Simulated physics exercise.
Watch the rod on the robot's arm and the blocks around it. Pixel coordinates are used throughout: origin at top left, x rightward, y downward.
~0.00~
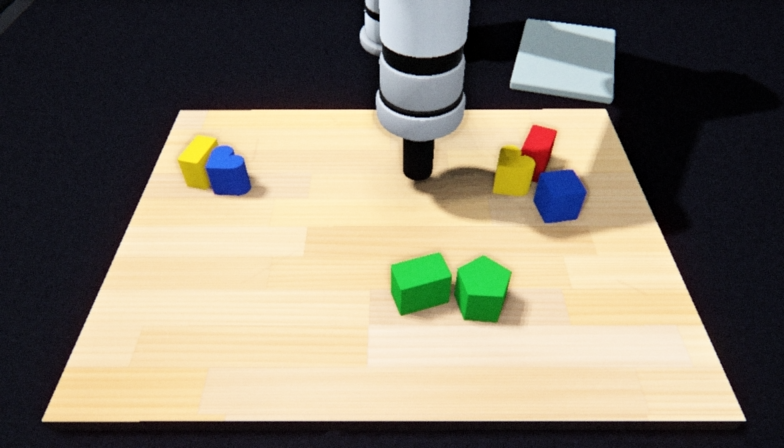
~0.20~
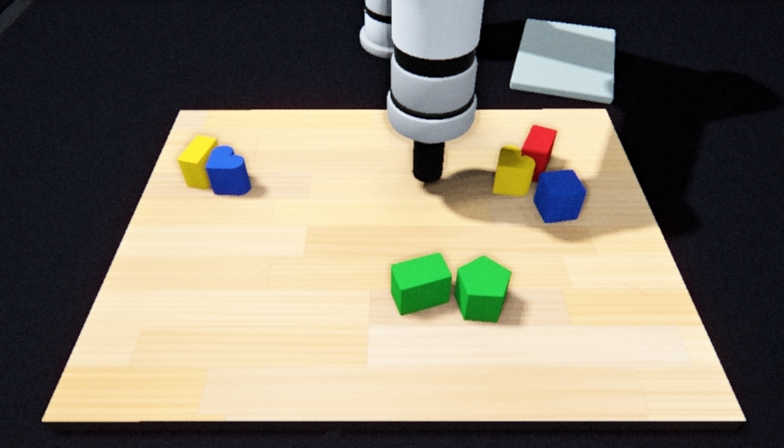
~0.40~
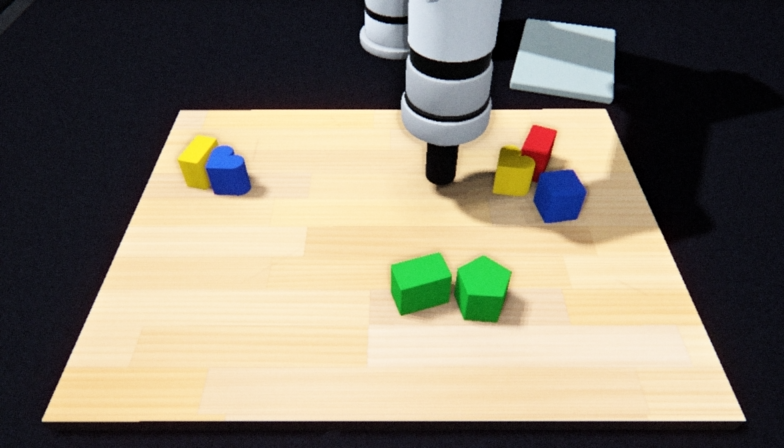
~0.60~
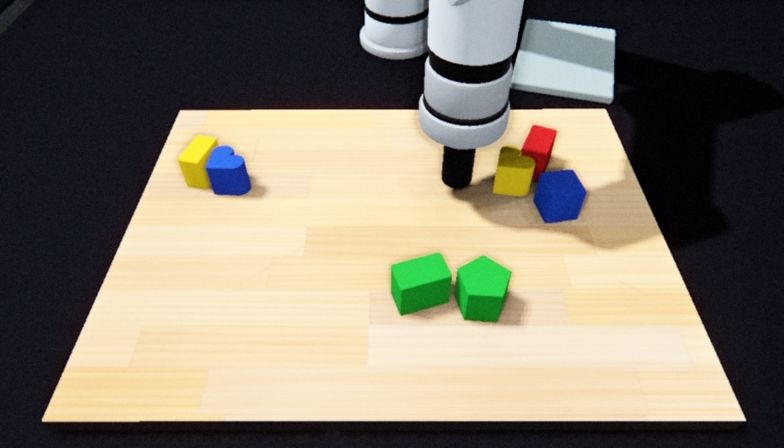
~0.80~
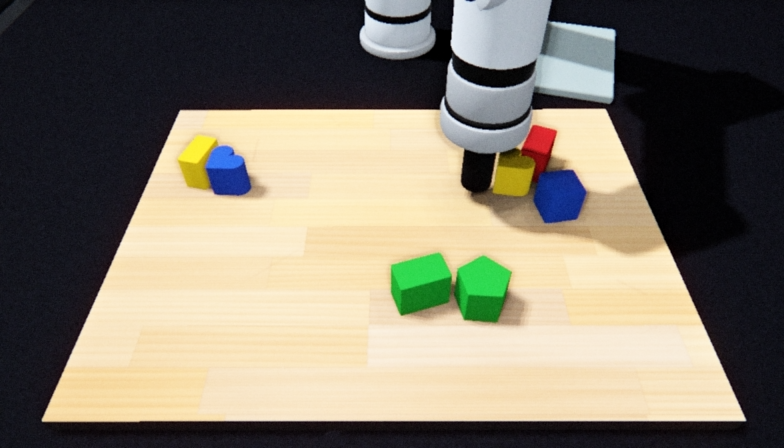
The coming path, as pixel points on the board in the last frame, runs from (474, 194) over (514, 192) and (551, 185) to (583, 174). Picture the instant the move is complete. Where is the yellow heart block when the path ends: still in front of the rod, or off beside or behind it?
The rod still has the yellow heart block in front of it when the path ends.
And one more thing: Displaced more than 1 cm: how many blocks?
The count will be 2.
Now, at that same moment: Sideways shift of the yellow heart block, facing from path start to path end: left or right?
To the left.
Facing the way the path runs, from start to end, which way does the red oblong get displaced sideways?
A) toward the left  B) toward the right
The one that fits is A, toward the left.
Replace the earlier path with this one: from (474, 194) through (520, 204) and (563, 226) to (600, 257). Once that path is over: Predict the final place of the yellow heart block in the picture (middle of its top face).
Close to (541, 159).
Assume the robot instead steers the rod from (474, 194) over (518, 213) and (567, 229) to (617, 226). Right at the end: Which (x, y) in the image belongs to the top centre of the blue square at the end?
If I read the scene right, the answer is (595, 176).
What follows on the original path. One third of the way, rod at (517, 181); yellow heart block at (543, 153), turned 40° anticlockwise; red oblong at (551, 131), turned 15° anticlockwise.
Two thirds of the way, rod at (555, 174); yellow heart block at (574, 142), turned 75° anticlockwise; red oblong at (560, 120), turned 45° anticlockwise; blue square at (567, 183).
At the end, rod at (587, 163); yellow heart block at (596, 128), turned 110° anticlockwise; red oblong at (564, 113), turned 80° anticlockwise; blue square at (567, 183).
